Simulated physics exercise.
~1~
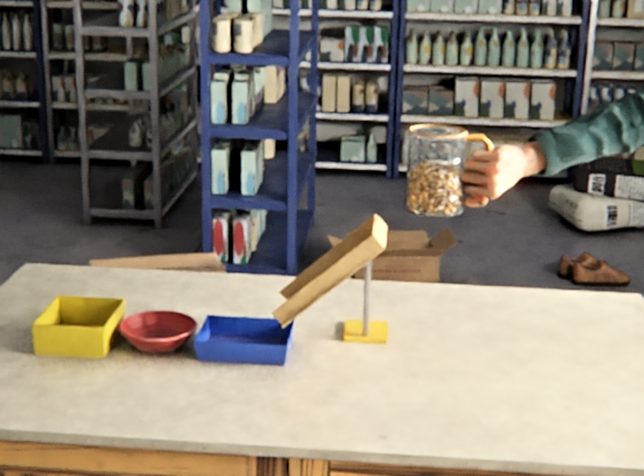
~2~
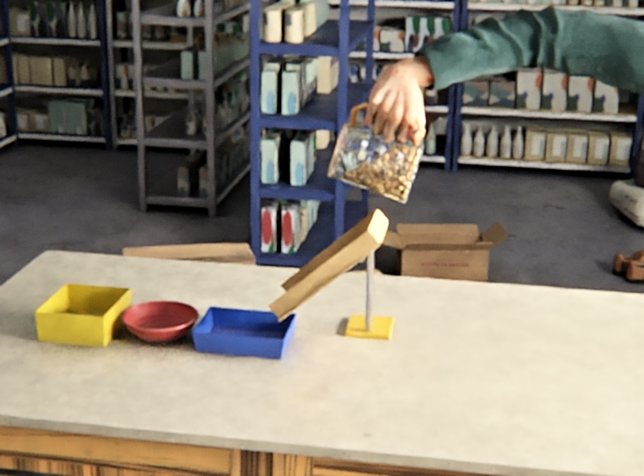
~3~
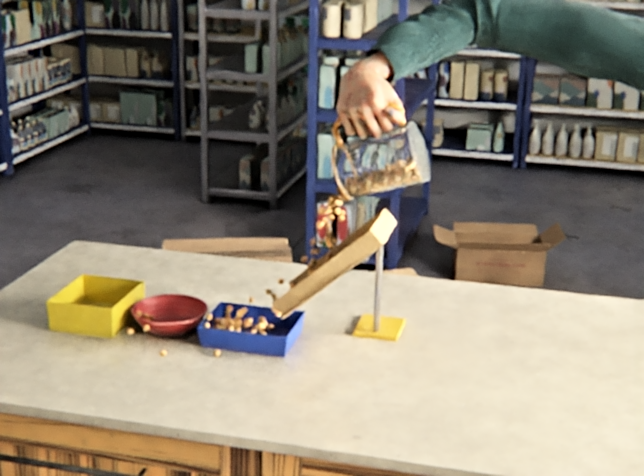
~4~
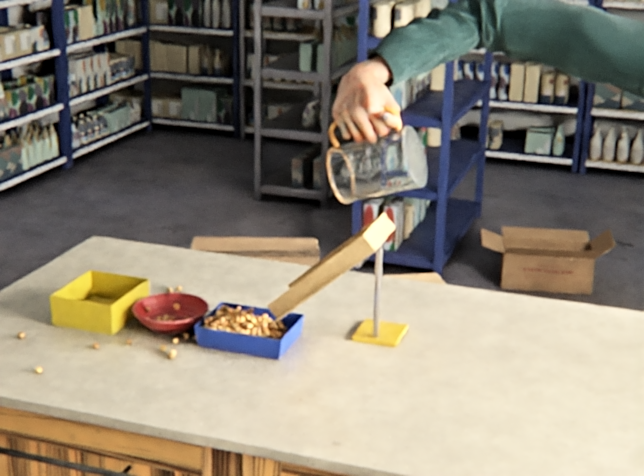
A hand carried a clear jug of small wooden beads left over a sloping chute and tipped it until they poured down, mostly filling the blue tin, while a few ended up in the red bowl and scattered across the table.
